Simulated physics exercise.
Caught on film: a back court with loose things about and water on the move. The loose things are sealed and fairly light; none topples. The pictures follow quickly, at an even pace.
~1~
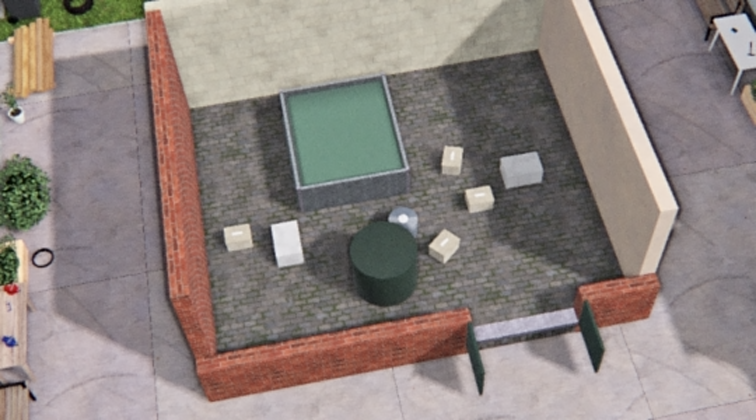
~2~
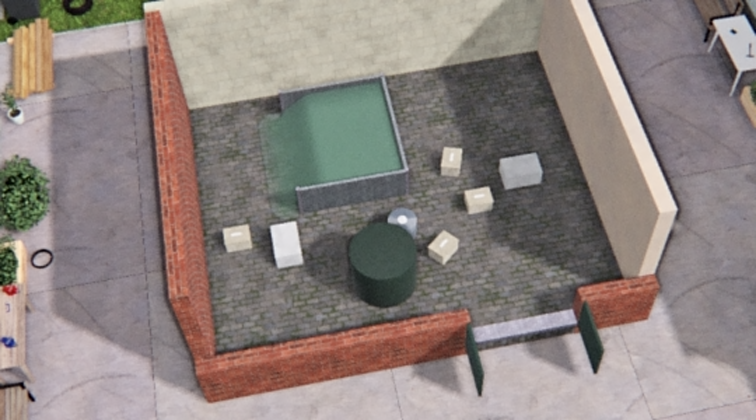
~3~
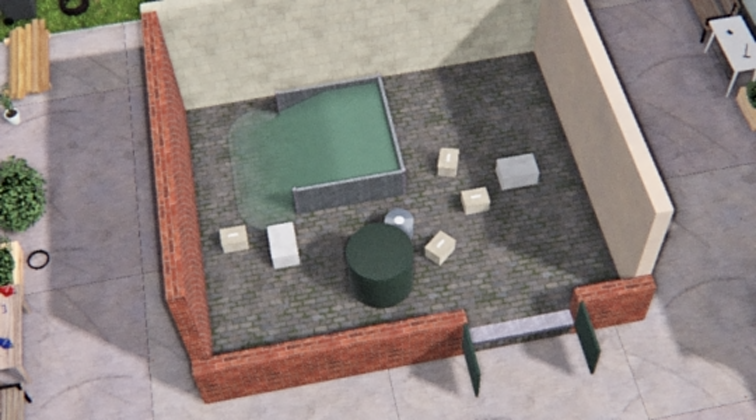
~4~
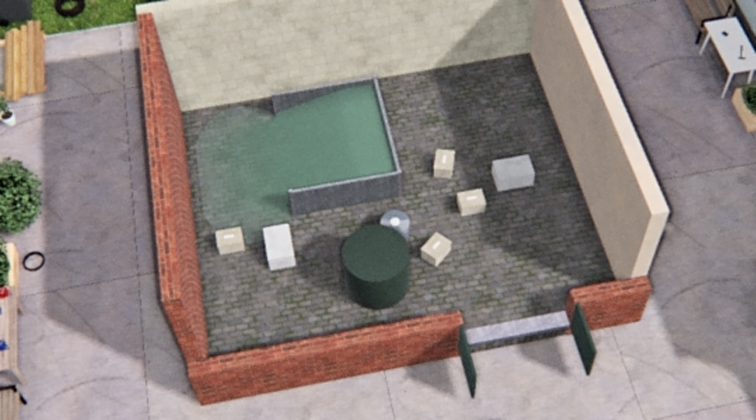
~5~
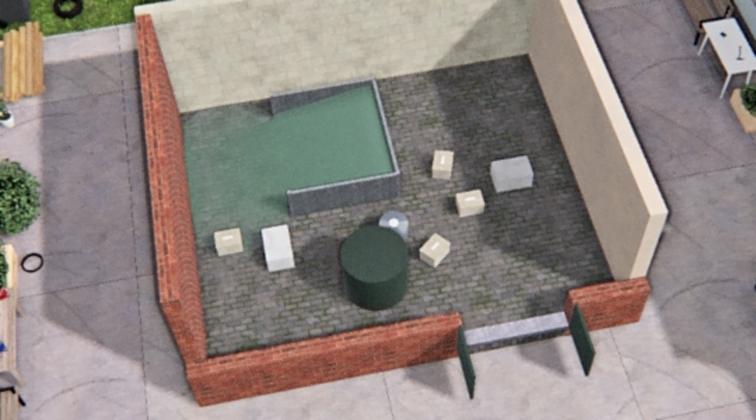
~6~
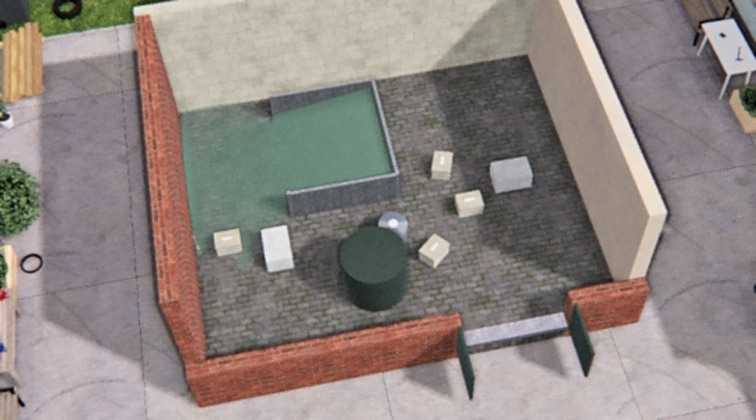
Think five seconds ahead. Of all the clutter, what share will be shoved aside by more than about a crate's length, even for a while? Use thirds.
It is under a third.
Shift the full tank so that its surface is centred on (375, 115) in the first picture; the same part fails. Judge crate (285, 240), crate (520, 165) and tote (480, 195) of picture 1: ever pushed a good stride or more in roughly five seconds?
One after the other: That far or more, under that, no.
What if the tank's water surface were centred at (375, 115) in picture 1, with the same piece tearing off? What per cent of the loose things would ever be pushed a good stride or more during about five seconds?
Roughly 40 per cent.
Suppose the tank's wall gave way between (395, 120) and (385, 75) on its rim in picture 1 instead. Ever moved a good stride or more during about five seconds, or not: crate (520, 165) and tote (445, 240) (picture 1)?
As listed: Shifted that much, not that far.
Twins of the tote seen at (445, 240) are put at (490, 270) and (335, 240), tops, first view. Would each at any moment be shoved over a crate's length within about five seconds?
In turn: Less than that, not that far.
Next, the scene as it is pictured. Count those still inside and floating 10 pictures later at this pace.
That makes 0.
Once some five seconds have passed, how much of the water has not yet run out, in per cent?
Close to 100 %.
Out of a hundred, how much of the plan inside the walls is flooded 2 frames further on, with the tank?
Some 25 per cent.
A moment on, 0 of 7 are well off their spots; 0 afloat.
Next, 1 of 7 are well off their spots; 0 afloat.
Later, 1 of 7 are well off their spots; 1 afloat.
In the end, 1 of 7 are well off their spots, and 1 have been at some point; 0 afloat.
